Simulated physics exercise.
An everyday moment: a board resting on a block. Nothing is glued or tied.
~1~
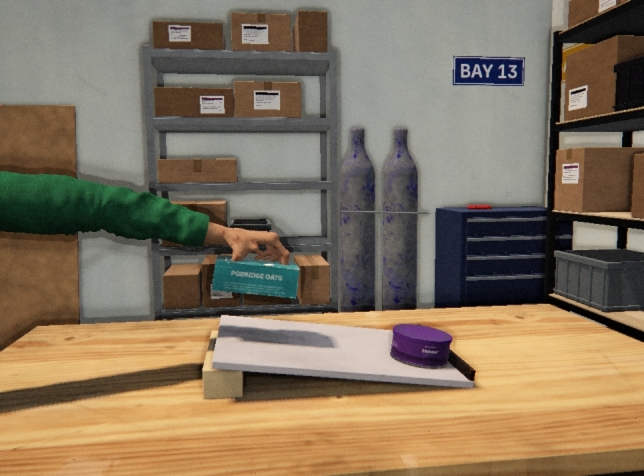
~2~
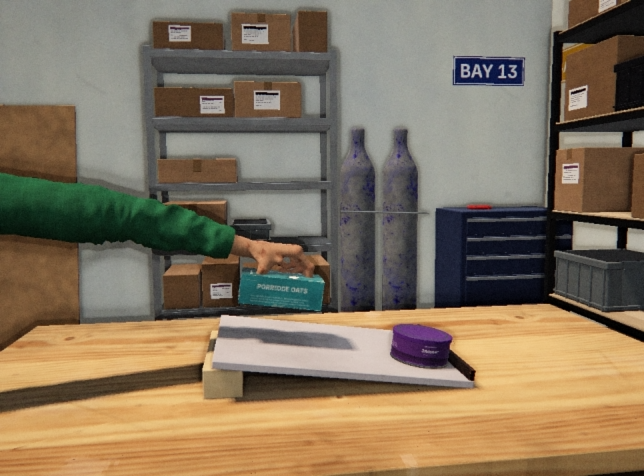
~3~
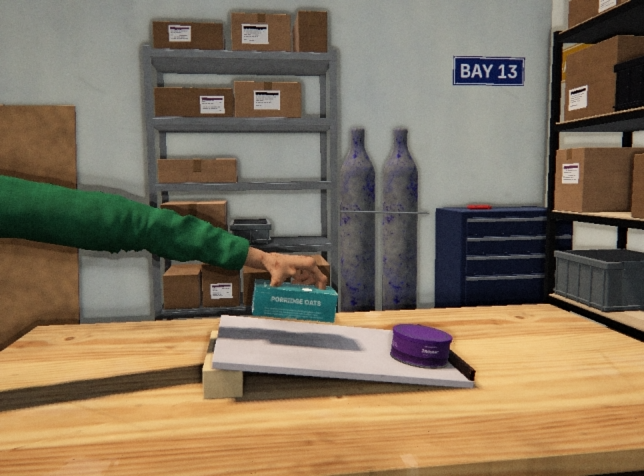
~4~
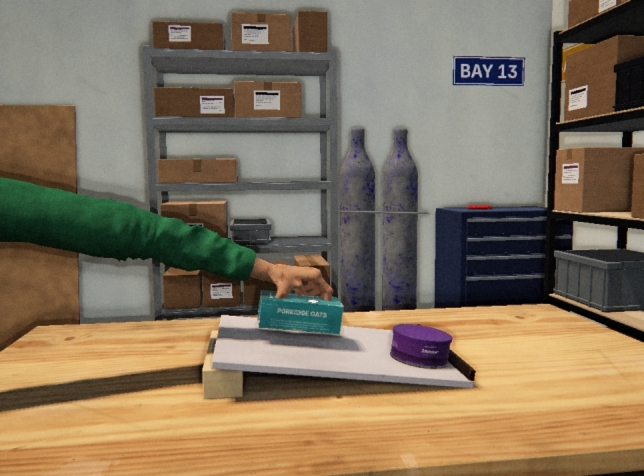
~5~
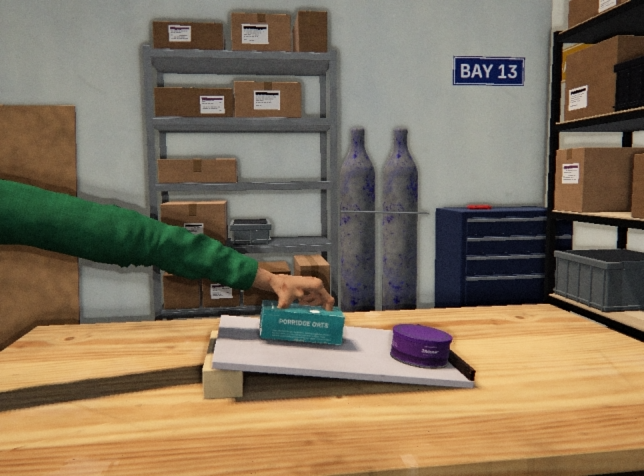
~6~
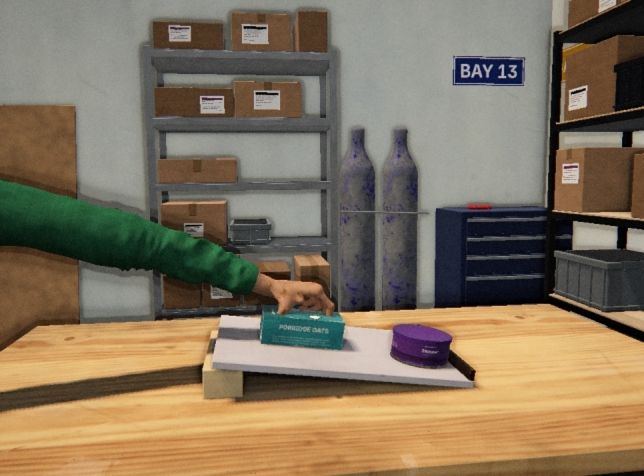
An arm in a green sleeve reaches in from the left over a wooden workbench in a storeroom, seen from the front by a still camera. A pale board rests tilted on a wooden block, sloping down to the right, with a purple tub near its lower end and shelves of boxes behind. The hand carries a turquoise carton rightward, lowers it onto the board left of the tub, and keeps hold.
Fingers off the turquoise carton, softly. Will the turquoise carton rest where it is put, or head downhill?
It stays where it is put.
Then, 0.20 s later than the last frame, all is still.
Then, 0.40 s later than the last frame, turquoise carton resting near (301, 327).
When it is over, both as before. End places, in pixels of the last picture, turquoise carton near (301, 327). The turquoise carton keeps its place.
